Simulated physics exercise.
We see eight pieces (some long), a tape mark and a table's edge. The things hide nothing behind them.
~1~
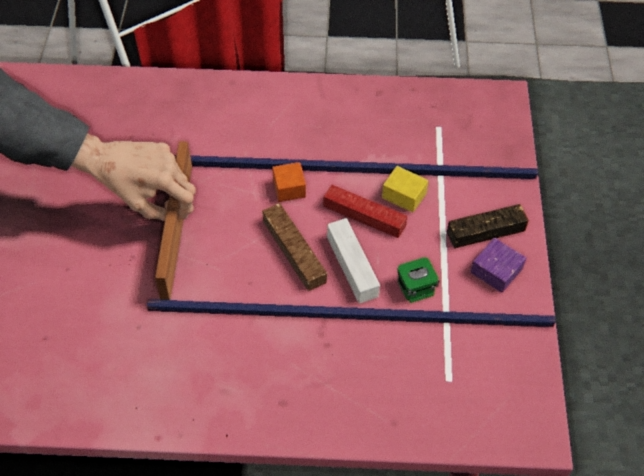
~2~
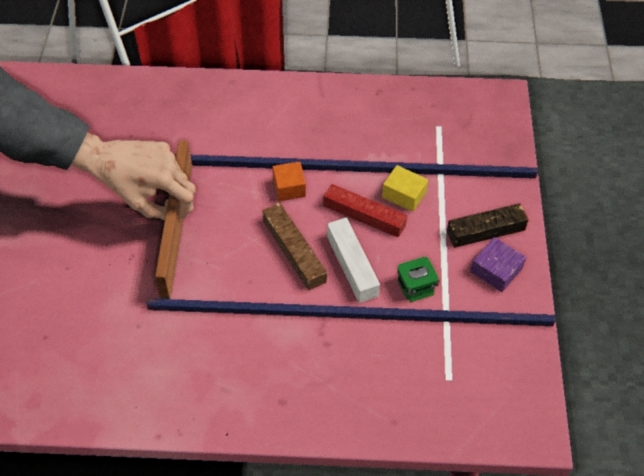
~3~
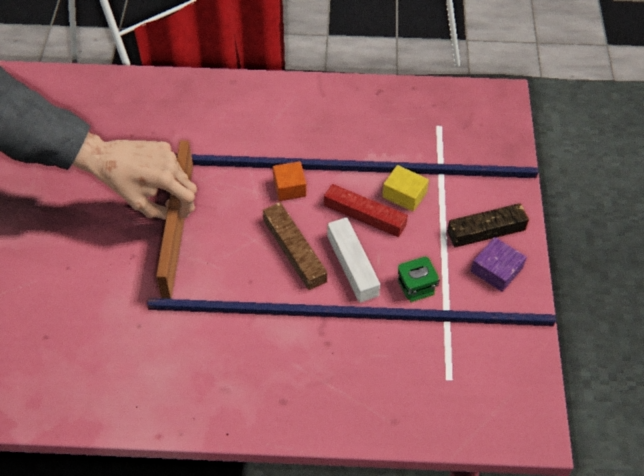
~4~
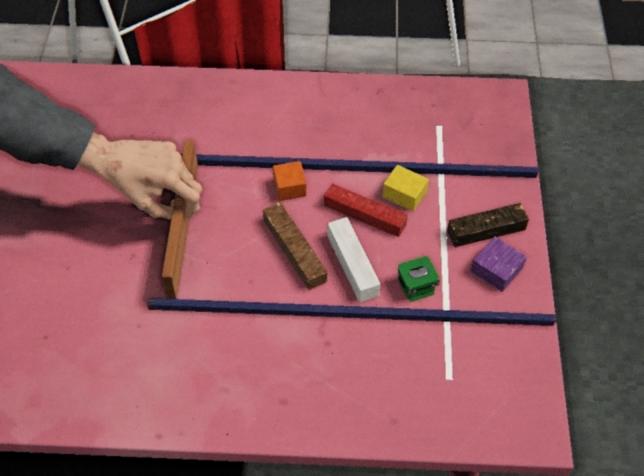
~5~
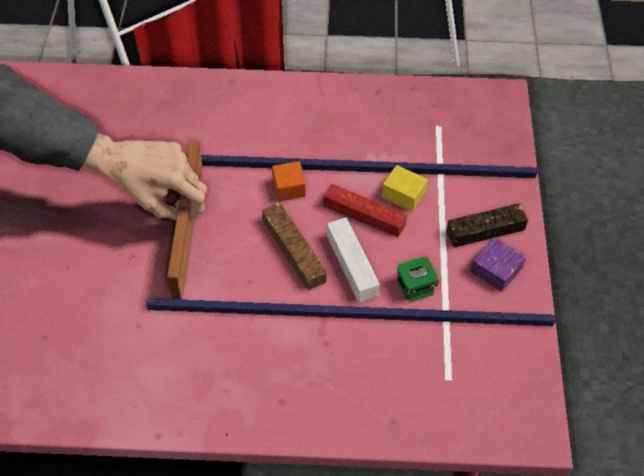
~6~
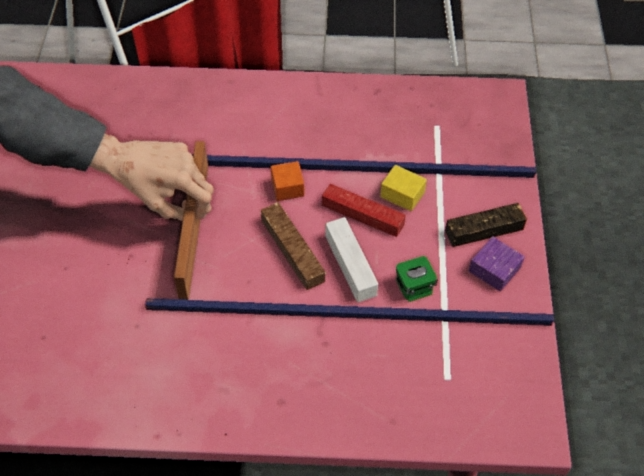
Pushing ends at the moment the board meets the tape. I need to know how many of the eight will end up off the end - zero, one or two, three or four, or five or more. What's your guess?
The count that comes down will most likely be nil.
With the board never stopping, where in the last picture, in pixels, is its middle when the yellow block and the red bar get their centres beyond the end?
Approx. (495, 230) for the first, approx. (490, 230) for the second.
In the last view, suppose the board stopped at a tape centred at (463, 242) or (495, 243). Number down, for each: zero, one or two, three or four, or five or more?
The counts, in order, are just one or two and either three or four.
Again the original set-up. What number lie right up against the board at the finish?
2 in contact.
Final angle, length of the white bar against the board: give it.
Misalignment: Close to 0°.
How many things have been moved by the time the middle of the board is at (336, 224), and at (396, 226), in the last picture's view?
4, then 7.
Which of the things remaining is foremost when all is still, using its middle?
It's the black bar that is foremost.
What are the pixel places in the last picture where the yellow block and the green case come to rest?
In the last view, the middles sit near (486, 183) and near (506, 291).
Soon after, none off yet; purple block at rest near (497, 264); black bar at rest near (486, 225); green case at rest near (415, 279).
After that, none off yet; purple block at rest near (499, 264); black bar displaced a little near (507, 222); green case displaced well along near (469, 285).
In the end, the number that fall off is zero.
